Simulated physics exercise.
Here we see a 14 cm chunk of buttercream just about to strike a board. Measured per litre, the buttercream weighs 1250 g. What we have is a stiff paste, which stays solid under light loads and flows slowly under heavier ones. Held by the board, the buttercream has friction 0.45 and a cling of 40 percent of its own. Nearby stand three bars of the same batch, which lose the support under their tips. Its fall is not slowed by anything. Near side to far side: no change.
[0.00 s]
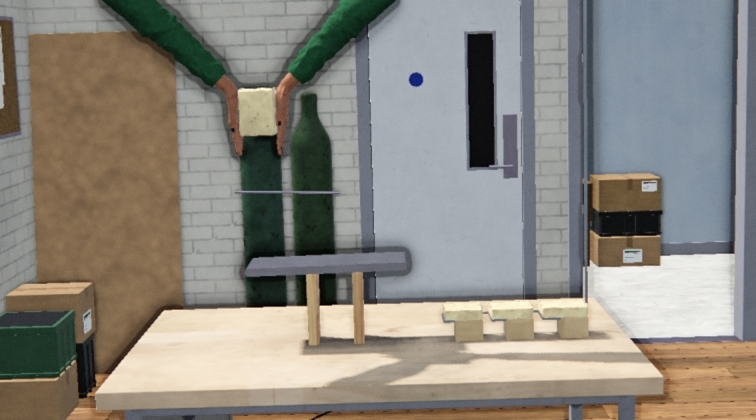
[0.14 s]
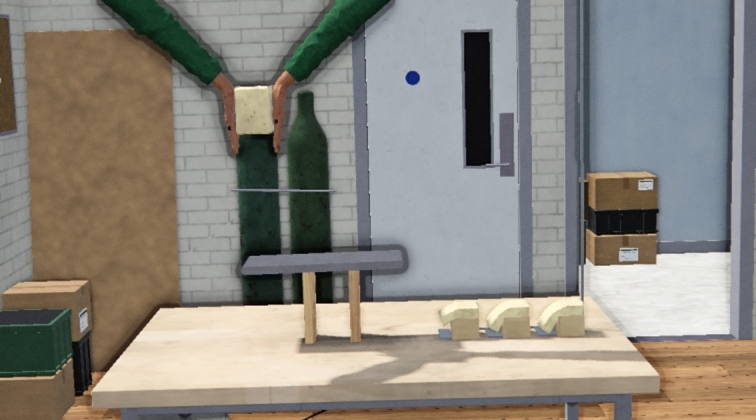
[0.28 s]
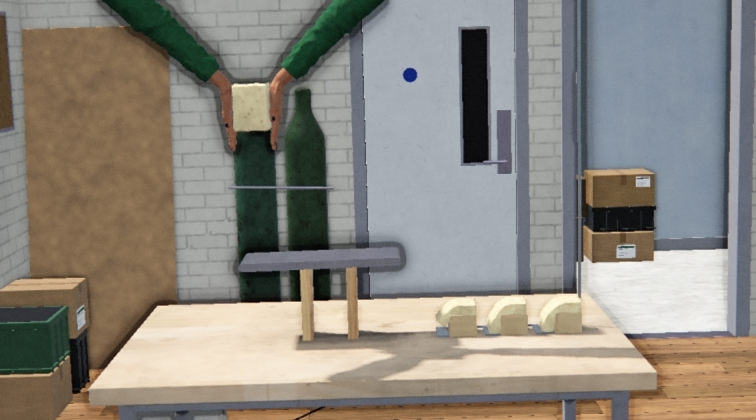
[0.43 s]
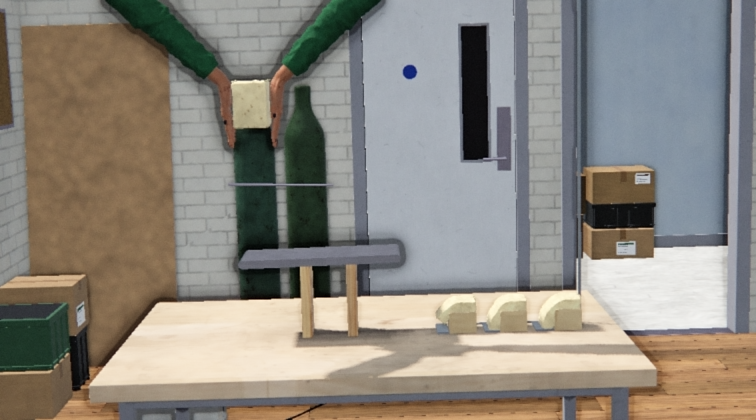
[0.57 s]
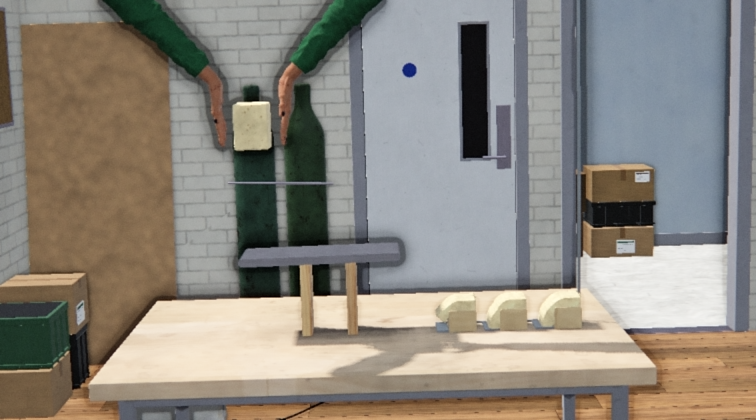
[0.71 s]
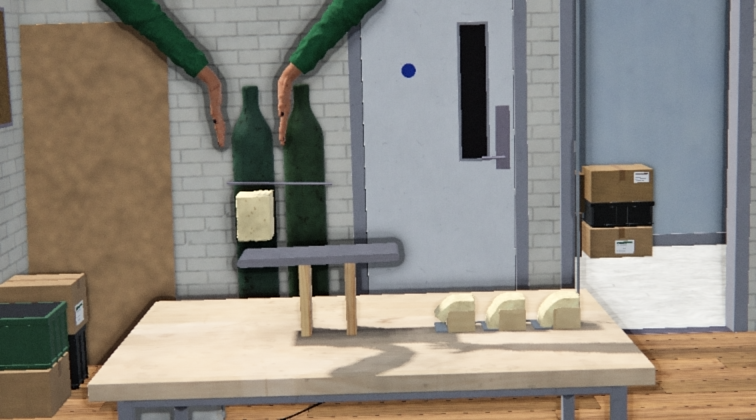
In this clip, two green-sleeved hands hold a pale block above a grey board on two wooden legs while the ends of three pale bars on the table bend downward; the hands then part and the block drops toward the board.
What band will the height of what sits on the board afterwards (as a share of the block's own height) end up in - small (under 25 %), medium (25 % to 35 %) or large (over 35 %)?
It ends up in the small band.
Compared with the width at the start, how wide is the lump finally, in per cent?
Roughly 340 per cent.
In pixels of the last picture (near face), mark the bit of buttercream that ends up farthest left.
At roughly (233, 266).
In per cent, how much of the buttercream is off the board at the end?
About 40 % ends up off the board.
By 0.83 s, it stands 24 % of its first height and 12 % has gone off the board.
By 0.96 s, it stands 22 % of its first height and 39 % has gone off the board.
By 1.09 s, it stands 22 % of its first height and 39 % has gone off the board.
By 1.23 s, it stands 22 % of its first height and 39 % has gone off the board.
By 1.33 s, at the end, it stands 22 % of its first height and 39 % has gone off the board.
